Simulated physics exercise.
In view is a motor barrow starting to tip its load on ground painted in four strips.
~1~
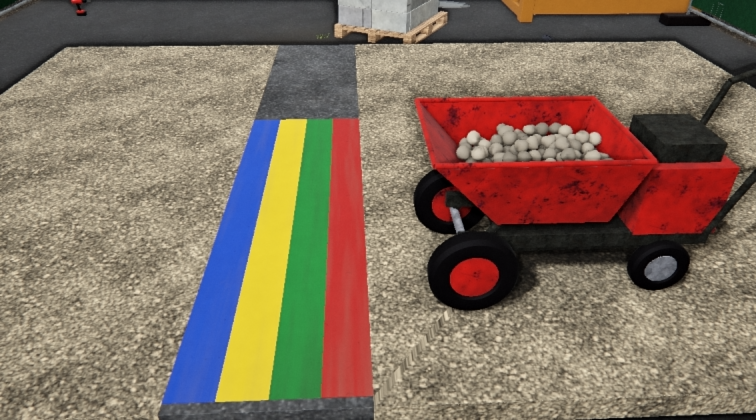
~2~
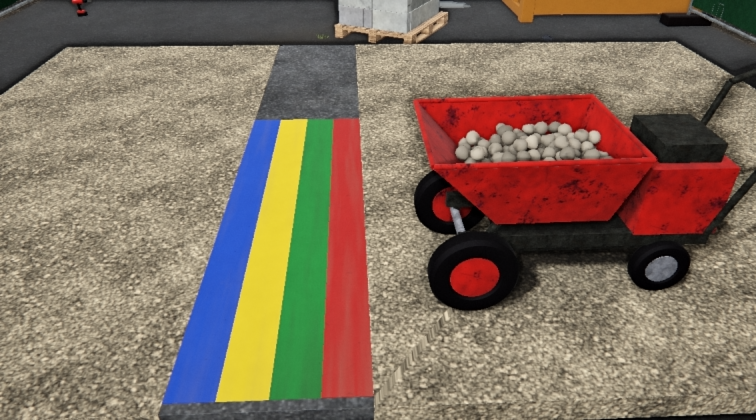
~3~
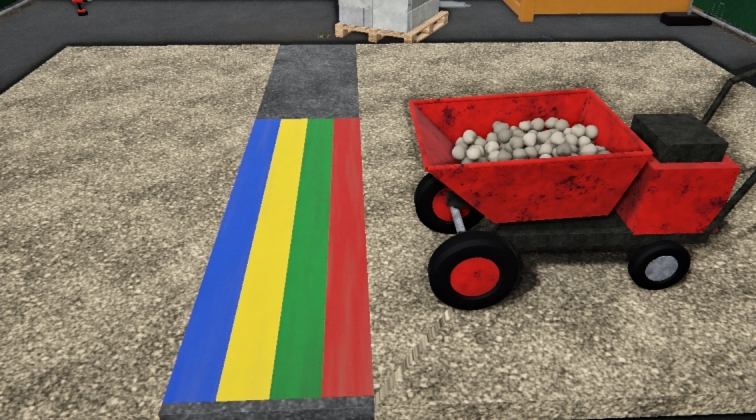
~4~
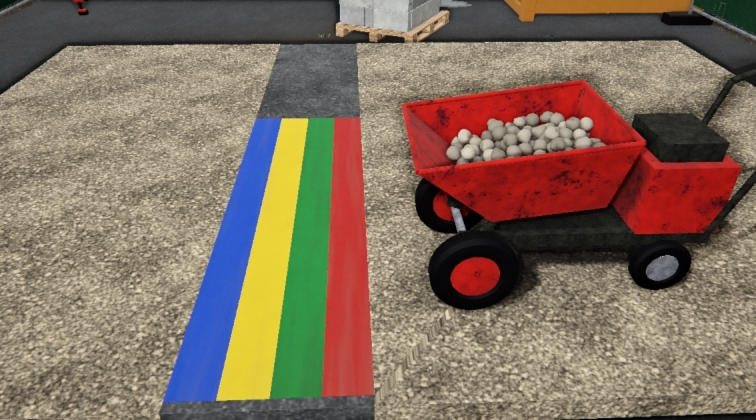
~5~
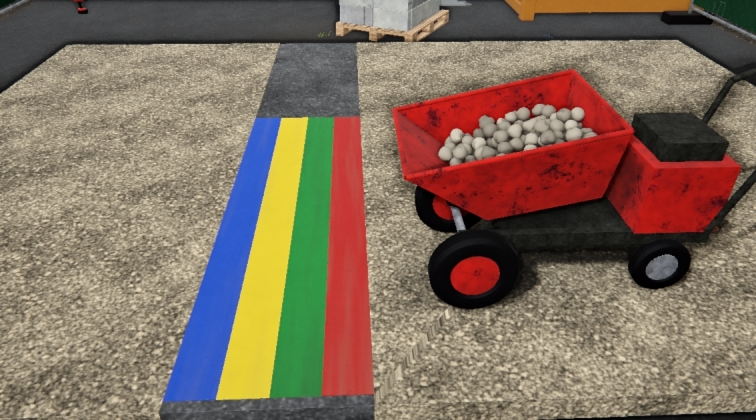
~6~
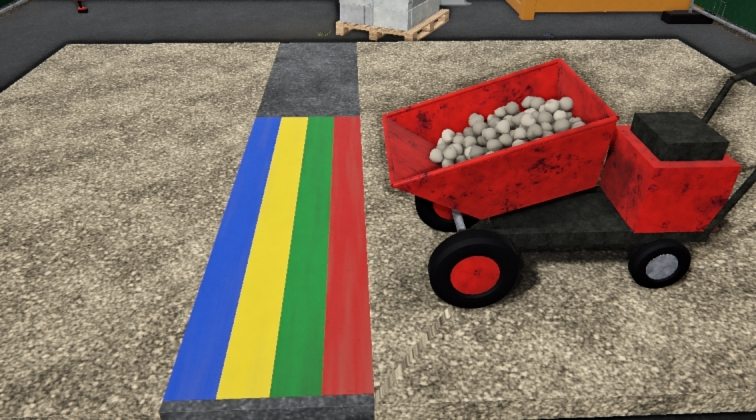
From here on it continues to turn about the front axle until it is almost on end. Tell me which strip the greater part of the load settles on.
The greater part settles on the green strip.
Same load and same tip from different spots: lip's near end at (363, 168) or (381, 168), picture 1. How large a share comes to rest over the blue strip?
First spot 30 per cent, second spot 20 per cent.
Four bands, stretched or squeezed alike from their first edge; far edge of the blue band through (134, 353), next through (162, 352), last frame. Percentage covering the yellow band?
I get 20 % for the first one and 20 % for the second.
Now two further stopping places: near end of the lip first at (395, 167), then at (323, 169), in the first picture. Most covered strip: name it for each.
One by one: The yellow one and the strip in blue.
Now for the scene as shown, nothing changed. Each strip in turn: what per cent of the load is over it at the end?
Split by strip in per cent: Red 10; green 35; yellow 25; blue 10.
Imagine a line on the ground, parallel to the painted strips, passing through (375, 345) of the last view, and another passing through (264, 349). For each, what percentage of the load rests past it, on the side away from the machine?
I'd put it near 80 in a hundred, then near 30 in a hundred.
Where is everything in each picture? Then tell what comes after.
Lip of the skip at (435, 166), level; top of the load at (556, 150), river pebbles; red strip at (347, 343); green strip at (300, 345); yellow strip at (252, 346); blue strip at (204, 348), in the first picture.
Lip of the skip at (434, 167), level; top of the load at (555, 149), in the second picture.
Lip of the skip at (428, 169), tipped barely; top of the load at (552, 145), in the third picture.
Lip of the skip at (419, 173), tipped a little; top of the load at (547, 140), in the fourth picture.
Lip of the skip at (407, 178), tipped a little; top of the load at (556, 127), in the fifth picture.
Lip of the skip at (394, 186), tipped clearly; top of the load at (552, 129); red strip at (348, 341); green strip at (301, 342); yellow strip at (253, 344); blue strip at (205, 345), in the sixth picture.
Soon, skip tipped steeply; all in the skip.
A while on, skip tipped right over; most in the skip; a stray few over the red strip; about a quarter over the green strip; a stray few over the yellow strip; a stray few falling.
Towards the end, skip tipped right over; about a quarter in the skip; a small part over the red strip; about a third over the green strip; about a quarter over the yellow strip; a small part over the blue strip; a stray few off the paint.
Finally, skip tipped right over; about a quarter in the skip; a small part over the red strip; about a third over the green strip; about a quarter over the yellow strip; a small part over the blue strip; a stray few off the paint.
